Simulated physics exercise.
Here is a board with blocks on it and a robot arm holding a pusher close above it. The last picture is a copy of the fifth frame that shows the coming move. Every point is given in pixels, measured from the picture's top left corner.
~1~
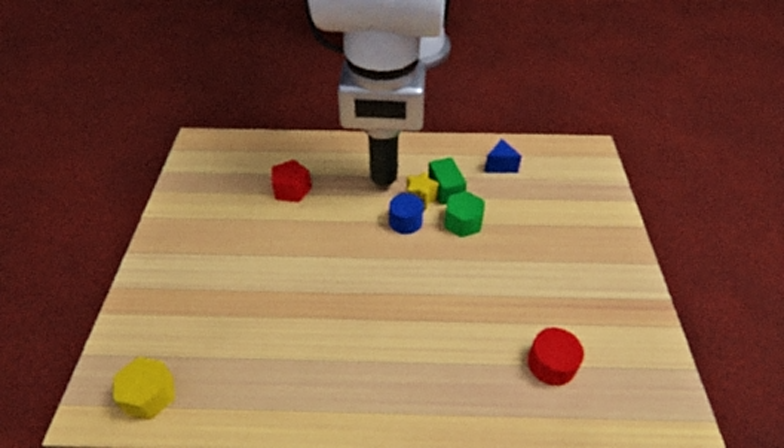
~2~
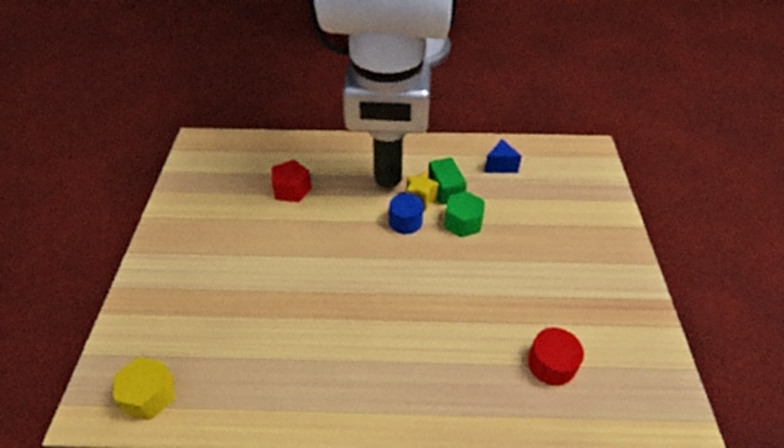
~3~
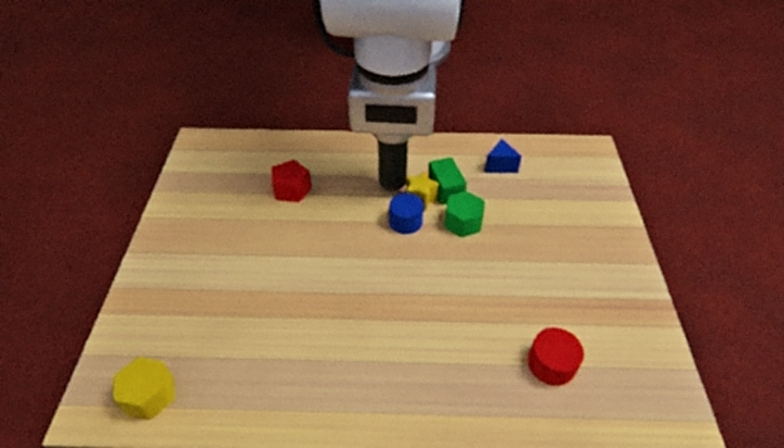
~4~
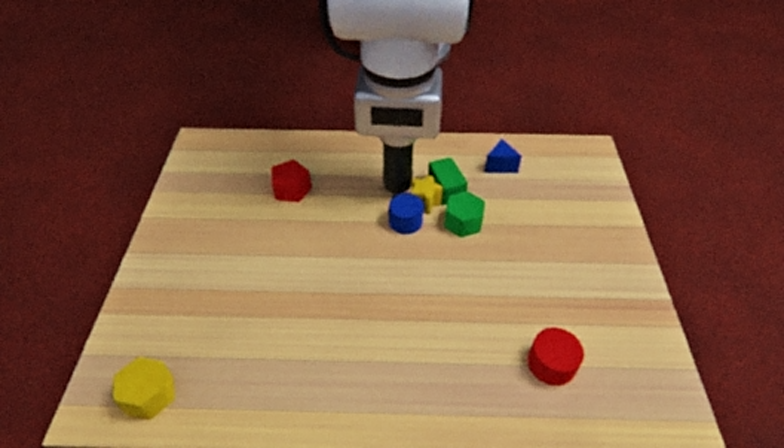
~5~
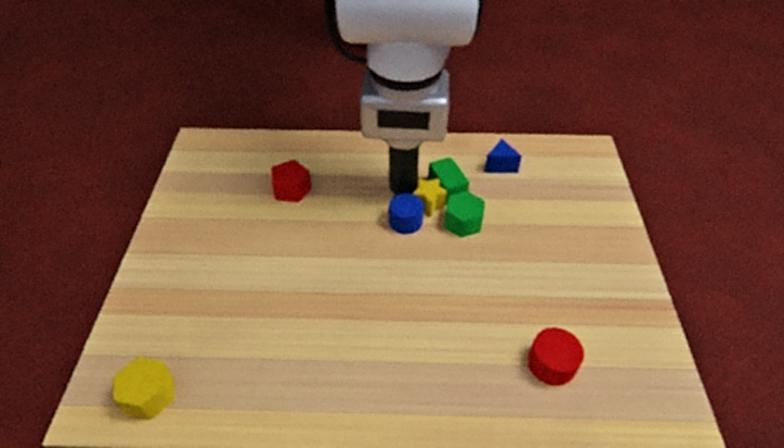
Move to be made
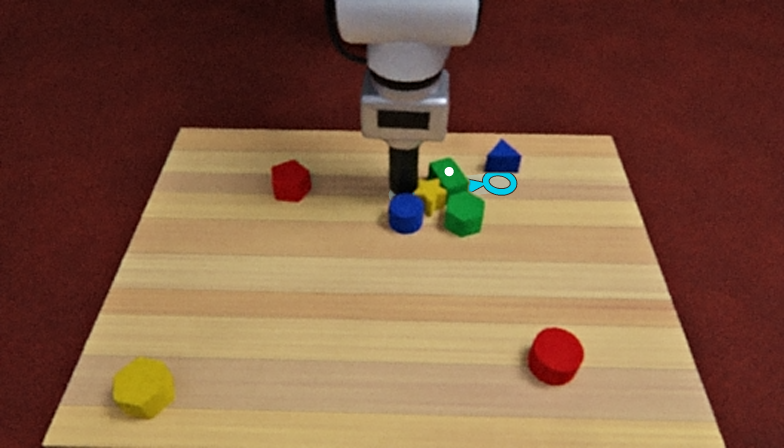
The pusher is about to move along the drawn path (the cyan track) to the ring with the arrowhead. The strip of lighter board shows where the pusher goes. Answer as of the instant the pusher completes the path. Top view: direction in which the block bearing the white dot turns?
Counter-clockwise, from overhead.
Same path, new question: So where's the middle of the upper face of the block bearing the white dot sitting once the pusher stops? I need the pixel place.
The answer is (528, 157).
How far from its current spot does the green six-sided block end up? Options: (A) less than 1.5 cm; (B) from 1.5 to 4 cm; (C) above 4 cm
The one that fits is A, less than 1.5 cm.
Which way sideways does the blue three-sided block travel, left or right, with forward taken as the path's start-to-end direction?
The answer is left.
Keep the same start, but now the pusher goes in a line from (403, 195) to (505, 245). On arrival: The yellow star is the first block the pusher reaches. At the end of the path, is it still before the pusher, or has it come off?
It keeps leading.
Path on the board, straight from (403, 195) to (500, 182); the dot is on the green oblong.
On the path given first. One third of the way, pusher (438, 182); yellow star (442, 191), turned 70° clockwise; green oblong (465, 169); green six-sided block (469, 207).
Two thirds of the way, pusher (469, 177); yellow star (443, 190), turned 85° clockwise; green oblong (497, 165); green six-sided block (469, 208); blue three-sided block (517, 145).
At the end, pusher (501, 174); blue circle in place; yellow star (443, 190), turned 85° clockwise; green oblong (528, 157), turned 20° anticlockwise; green six-sided block (469, 208); blue three-sided block (532, 139), turned 20° clockwise.
